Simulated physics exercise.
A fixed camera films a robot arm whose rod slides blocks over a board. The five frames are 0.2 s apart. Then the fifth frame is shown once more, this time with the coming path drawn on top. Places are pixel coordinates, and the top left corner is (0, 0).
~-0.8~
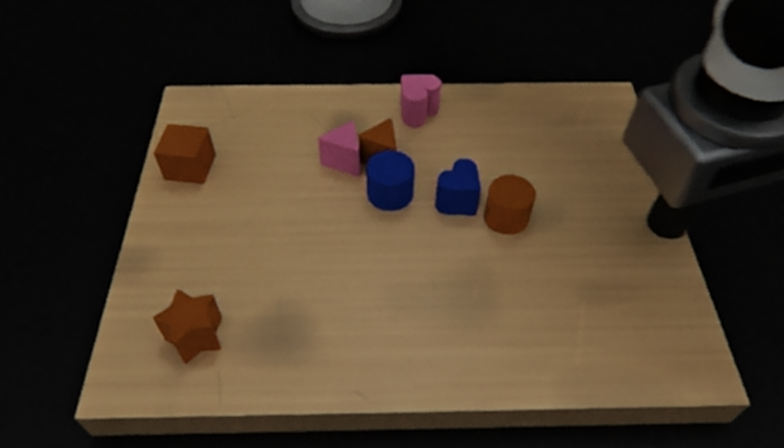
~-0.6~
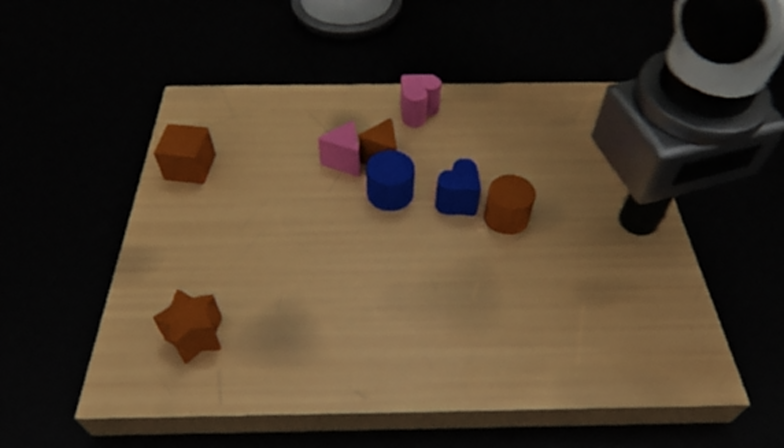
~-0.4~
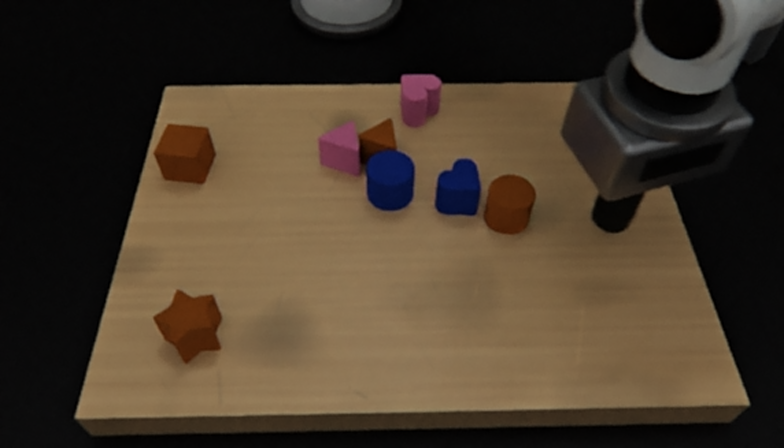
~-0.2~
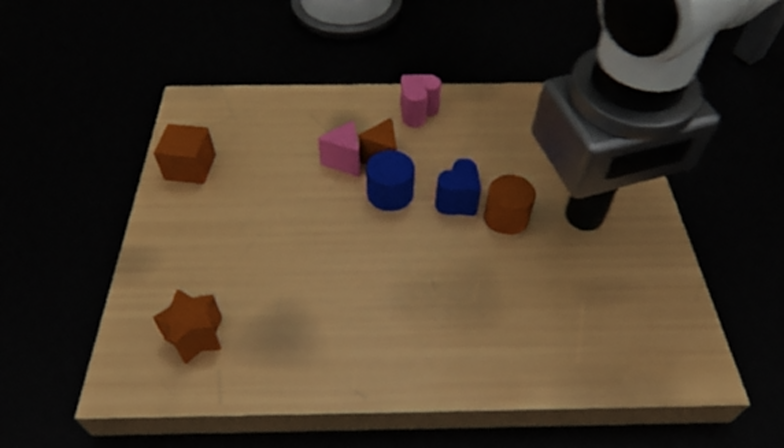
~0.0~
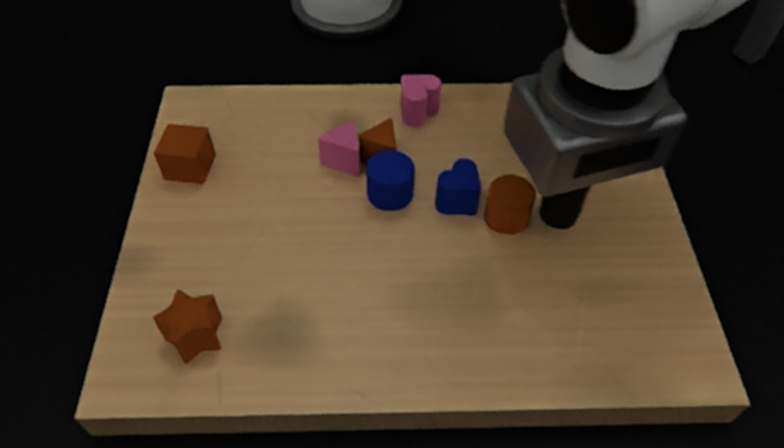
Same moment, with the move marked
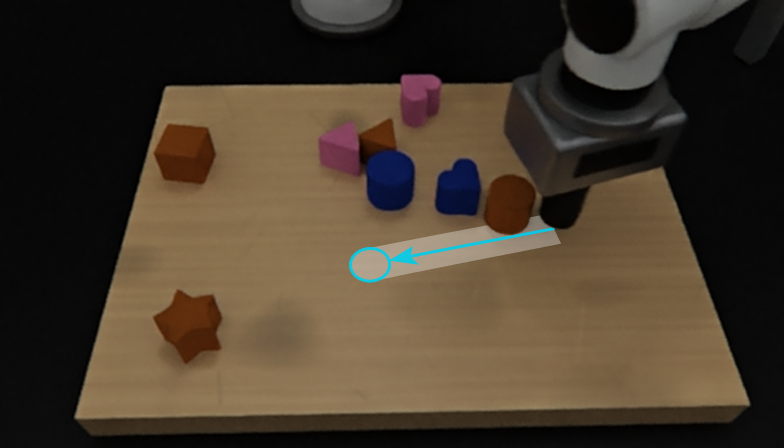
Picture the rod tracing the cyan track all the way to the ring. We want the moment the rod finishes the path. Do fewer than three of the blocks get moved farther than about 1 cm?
I expect so.
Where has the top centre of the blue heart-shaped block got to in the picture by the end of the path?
The centre of its top face lies at (432, 158).
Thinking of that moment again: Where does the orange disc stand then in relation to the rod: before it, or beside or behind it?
The orange disc is left behind or beside.
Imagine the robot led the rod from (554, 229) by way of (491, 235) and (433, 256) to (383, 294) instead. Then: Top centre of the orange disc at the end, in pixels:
Its top centre lands on (434, 191).
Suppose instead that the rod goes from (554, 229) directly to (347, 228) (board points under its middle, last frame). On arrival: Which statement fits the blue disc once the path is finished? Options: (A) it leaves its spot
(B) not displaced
I'll go with A - it leaves its spot.
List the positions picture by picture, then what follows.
The first frame shows rod tip at (666, 225); block tops, blue disc at (391, 167); blue heart-shaped block at (461, 176); orange disc at (513, 191).
The second frame shows rod at (638, 222); blocks unchanged.
The third frame shows rod at (610, 219); blocks unchanged.
The fourth frame shows rod at (584, 217); blocks unchanged.
The fifth frame shows rod at (558, 215); blue disc at (391, 167); blue heart-shaped block at (461, 176); orange disc at (513, 191).
Path on the board, in a line from (554, 229) to (370, 265).
On the path given first. One third of the way, rod at (496, 227); blue heart-shaped block at (438, 165), turned 40° clockwise; orange disc at (467, 190).
Two thirds of the way, rod at (432, 239); blue heart-shaped block at (432, 158), turned 65° clockwise; orange disc at (441, 190).
At the end, rod at (370, 252); blue disc in place; blue heart-shaped block at (432, 158), turned 65° clockwise; orange disc at (441, 190).
